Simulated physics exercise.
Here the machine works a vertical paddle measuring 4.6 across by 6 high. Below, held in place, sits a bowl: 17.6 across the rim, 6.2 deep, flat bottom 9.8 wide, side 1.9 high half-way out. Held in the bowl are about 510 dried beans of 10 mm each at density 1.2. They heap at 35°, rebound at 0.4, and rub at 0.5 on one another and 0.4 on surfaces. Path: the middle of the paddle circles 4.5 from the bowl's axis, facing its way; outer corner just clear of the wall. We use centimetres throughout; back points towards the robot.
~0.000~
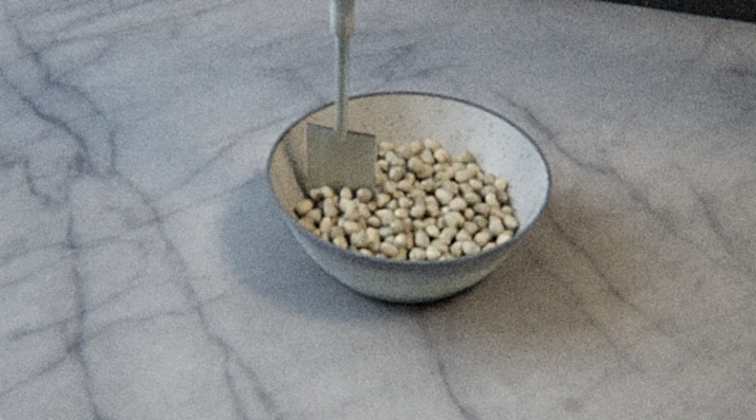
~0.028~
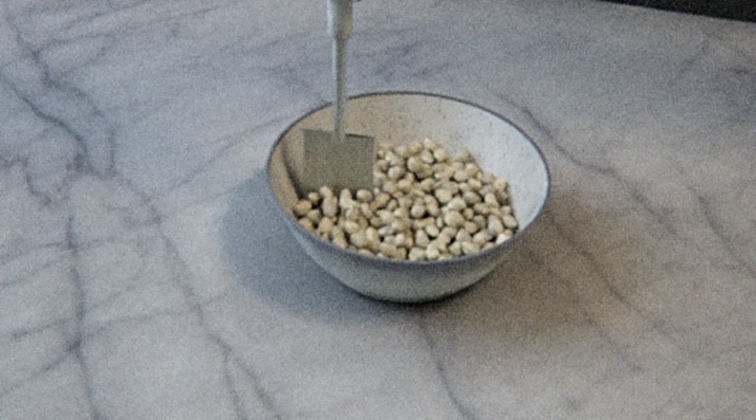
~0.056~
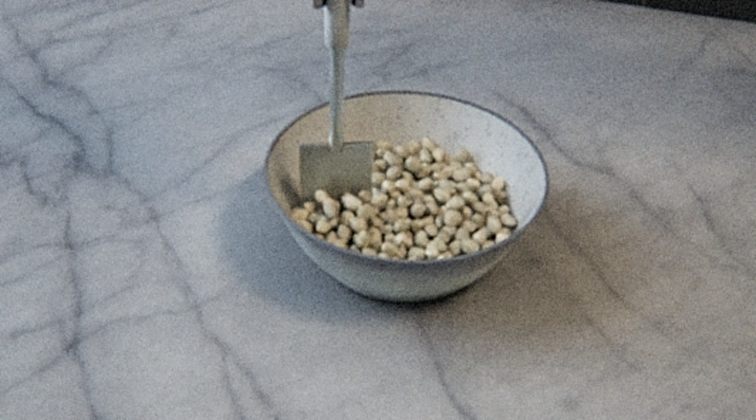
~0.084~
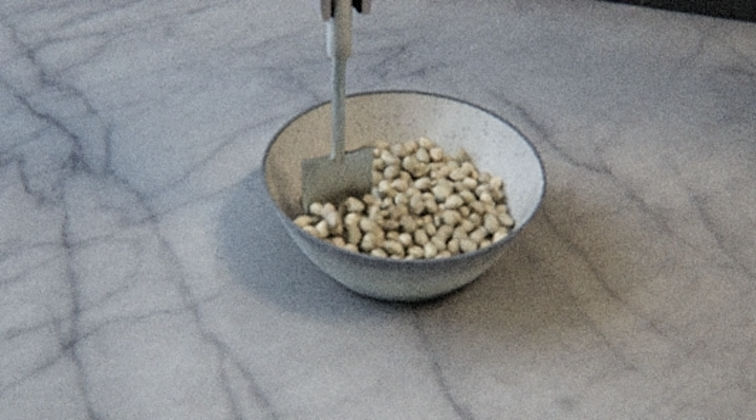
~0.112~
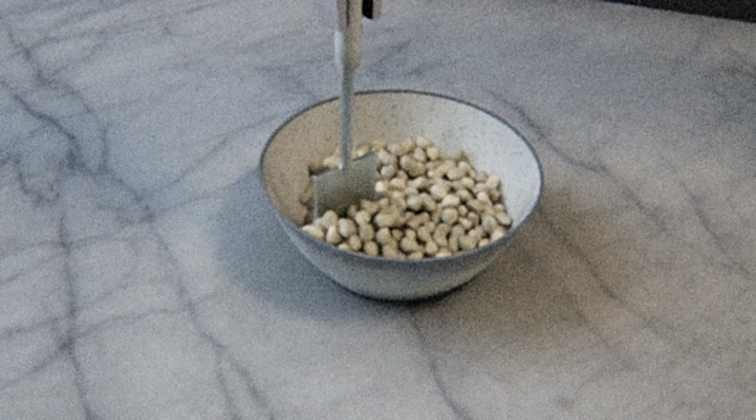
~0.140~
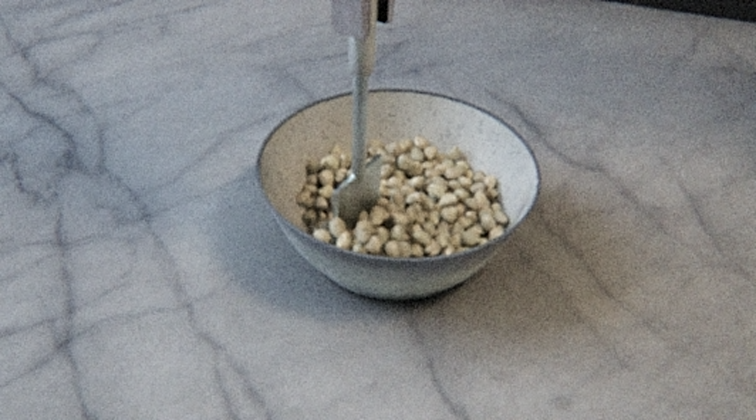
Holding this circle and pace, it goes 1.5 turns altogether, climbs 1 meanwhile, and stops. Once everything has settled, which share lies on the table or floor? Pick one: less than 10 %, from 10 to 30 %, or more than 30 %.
From 10 to 30 %.
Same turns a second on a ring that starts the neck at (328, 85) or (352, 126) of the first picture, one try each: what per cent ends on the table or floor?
I'd guess some 0 and 20 percent.
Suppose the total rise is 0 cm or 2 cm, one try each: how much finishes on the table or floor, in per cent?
Roughly 25 percent, then roughly 15 percent.
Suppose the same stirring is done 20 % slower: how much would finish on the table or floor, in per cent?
Estimate: Near 15 in a hundred.
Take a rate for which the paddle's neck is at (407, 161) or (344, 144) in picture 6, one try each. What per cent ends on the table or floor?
First try: About 35 %; second try: About 15 %.
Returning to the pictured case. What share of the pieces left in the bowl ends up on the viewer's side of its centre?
Around 45 percent of it.
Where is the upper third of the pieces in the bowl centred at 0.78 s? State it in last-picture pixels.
(382, 241).
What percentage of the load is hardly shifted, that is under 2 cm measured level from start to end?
About 25 percent.
After 0.46 s, 253° round, highest piece 9 above the table; 476 in the bowl, 21 on the table or floor, 15 in flight or on the tool.
After 0.78 s, 77° round, highest piece 8 above the table; 435 in the bowl, 69 on the table or floor, 8 in flight or on the tool.
After 1.14 s, 180° round, highest piece 7 above the table; 423 in the bowl, 89 on the table or floor.
After 1.84 s, 180° round, highest piece 7 above the table; 423 in the bowl, 89 on the table or floor.
In the end, 423 in the bowl, 89 on the table or floor. That is 17 % on the table or floor.
